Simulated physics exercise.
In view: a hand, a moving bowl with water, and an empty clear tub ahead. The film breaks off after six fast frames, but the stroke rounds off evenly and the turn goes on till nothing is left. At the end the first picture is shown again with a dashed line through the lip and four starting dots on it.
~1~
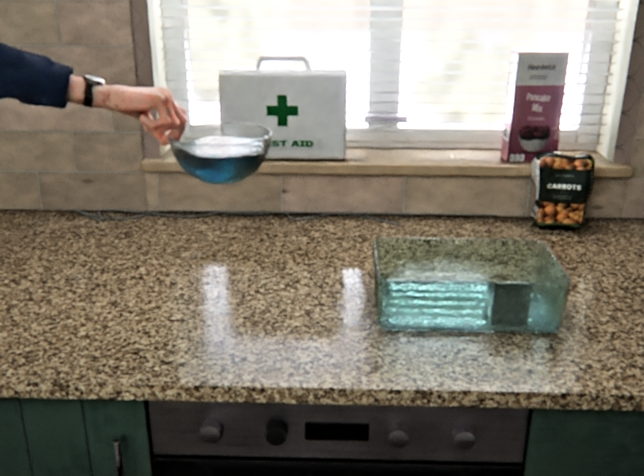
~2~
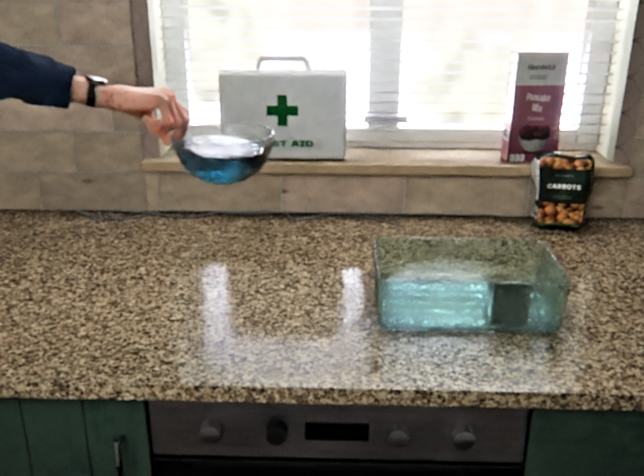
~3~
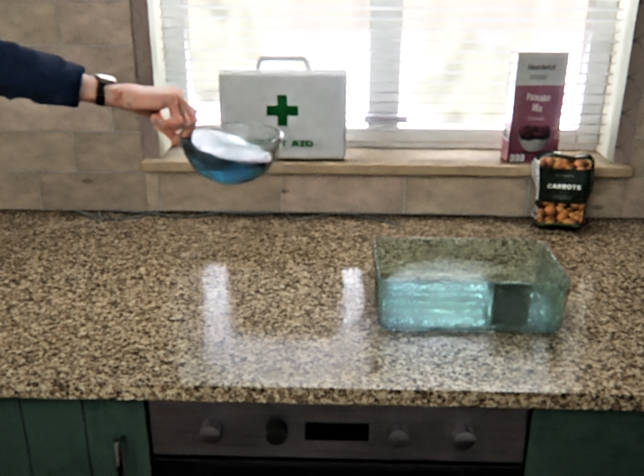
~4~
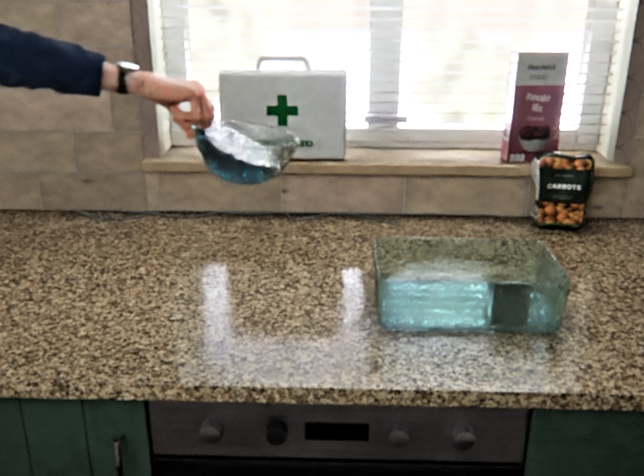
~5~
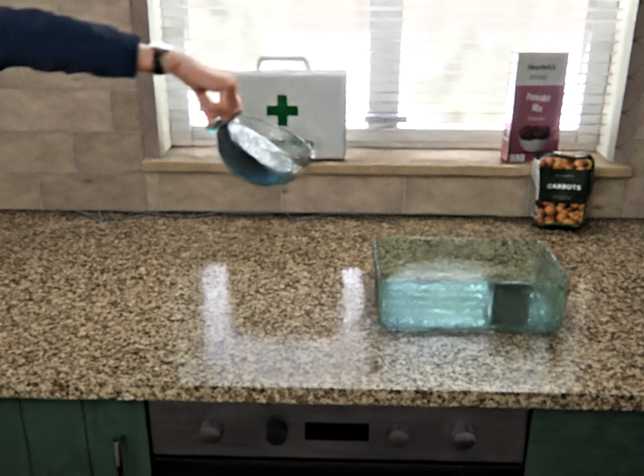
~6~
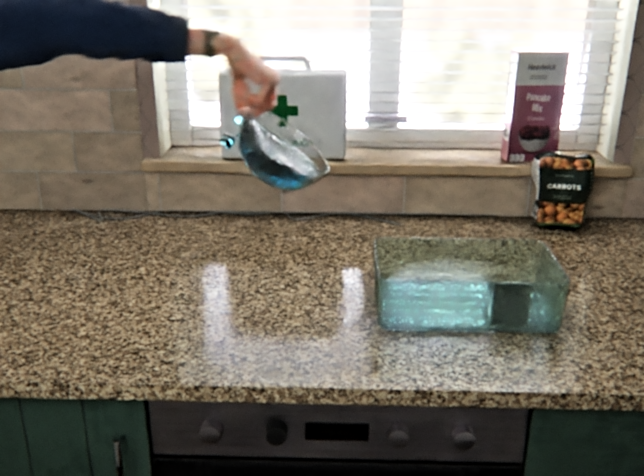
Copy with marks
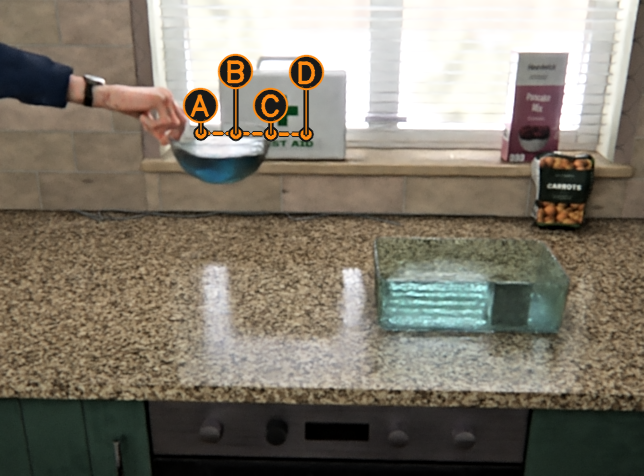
A glass bowl of bluish water, held by a hand from the left, moved slowly right above a speckled counter with a clear tub on it, then tilted steeply rightward as some water slopped over its rim.
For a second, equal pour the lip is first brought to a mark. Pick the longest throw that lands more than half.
I would pick place B.
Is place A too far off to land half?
Yes.
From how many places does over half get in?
Three of them.
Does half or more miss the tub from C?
No, that is safe.
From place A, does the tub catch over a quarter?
No, it does not.
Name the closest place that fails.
Place A.
On the marked copy, A at (200, 133); B at (235, 133); C at (270, 133); D at (306, 134).
If A is chosen, about 19 % lands in the tub, 75 % falls short and 6 % goes beside or beyond.
If B is chosen, about 70 % lands in the tub, 18 % falls short and 12 % goes beside or beyond.
If C is chosen, about 81 % lands in the tub, 6 % falls short and 13 % goes beside or beyond.
If D is chosen, about 73 % lands in the tub, 5 % falls short and 21 % goes beside or beyond.
